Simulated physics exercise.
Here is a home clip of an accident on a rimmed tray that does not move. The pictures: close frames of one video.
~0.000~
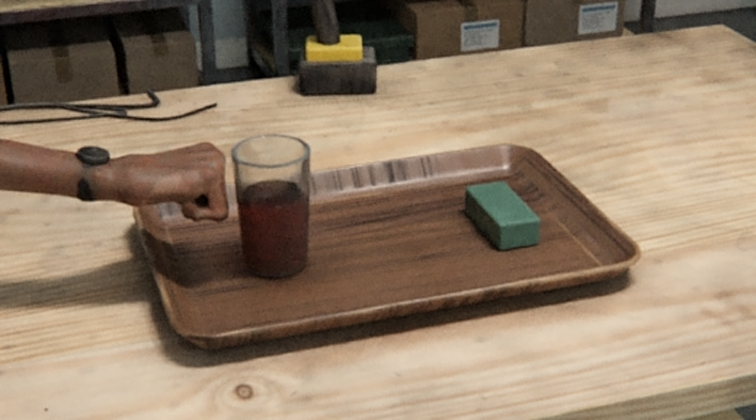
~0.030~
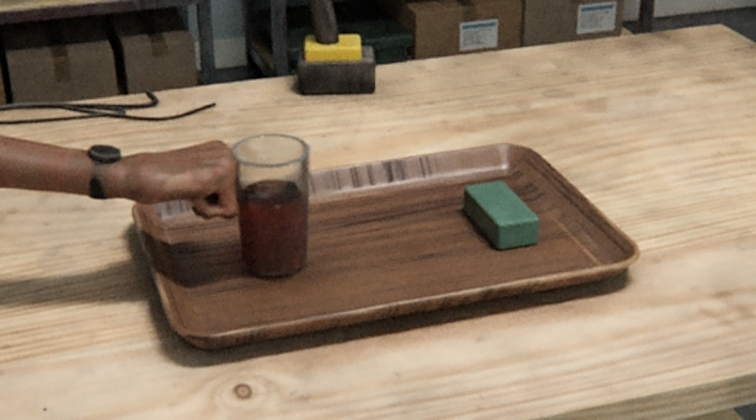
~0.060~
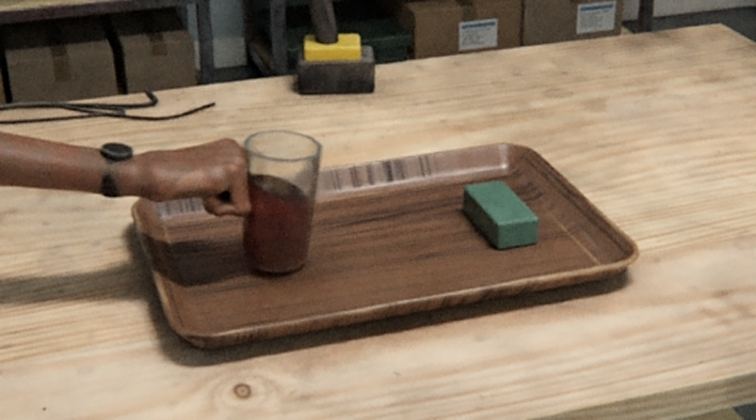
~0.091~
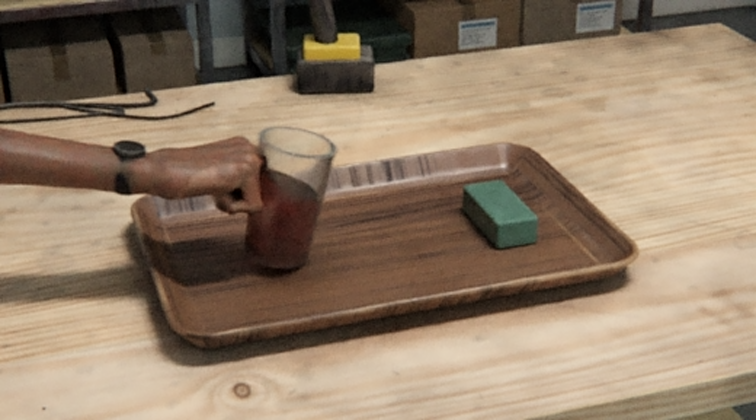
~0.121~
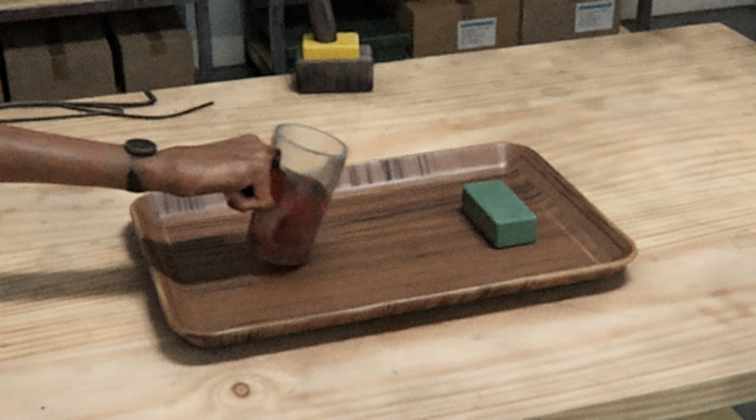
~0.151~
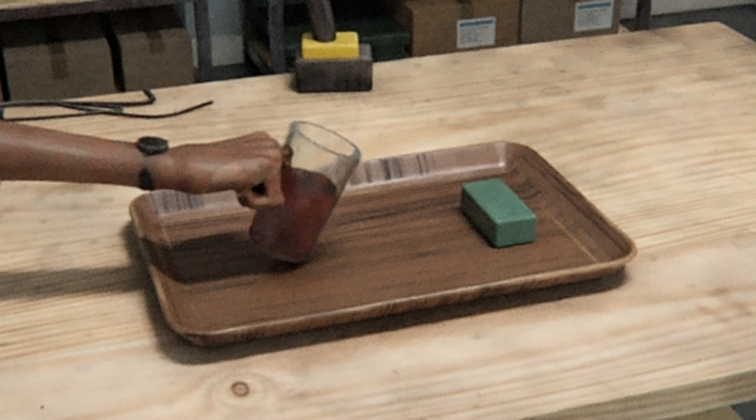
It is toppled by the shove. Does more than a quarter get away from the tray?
No, under a quarter gets away.
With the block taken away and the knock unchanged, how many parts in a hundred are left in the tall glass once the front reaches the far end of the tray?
60 in a hundred, roughly.
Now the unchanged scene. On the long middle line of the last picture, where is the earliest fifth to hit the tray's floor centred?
Landing point: About (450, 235).
A moment on, the tall glass lies on its side and 100 per cent is in the glass, 0 on the tray and 0 above or beyond its rim.
Next, the tall glass lies on its side and 64 per cent is in the glass, 32 on the tray and 4 above or beyond its rim.
Then the tall glass lies on its side and 33 per cent is in the glass, 54 on the tray and 12 above or beyond its rim.
Later the tall glass lies on its side and 19 per cent is in the glass, 78 on the tray and 3 above or beyond its rim.
In the end 97 per cent is held by tray and glass, 3 is off the tray.
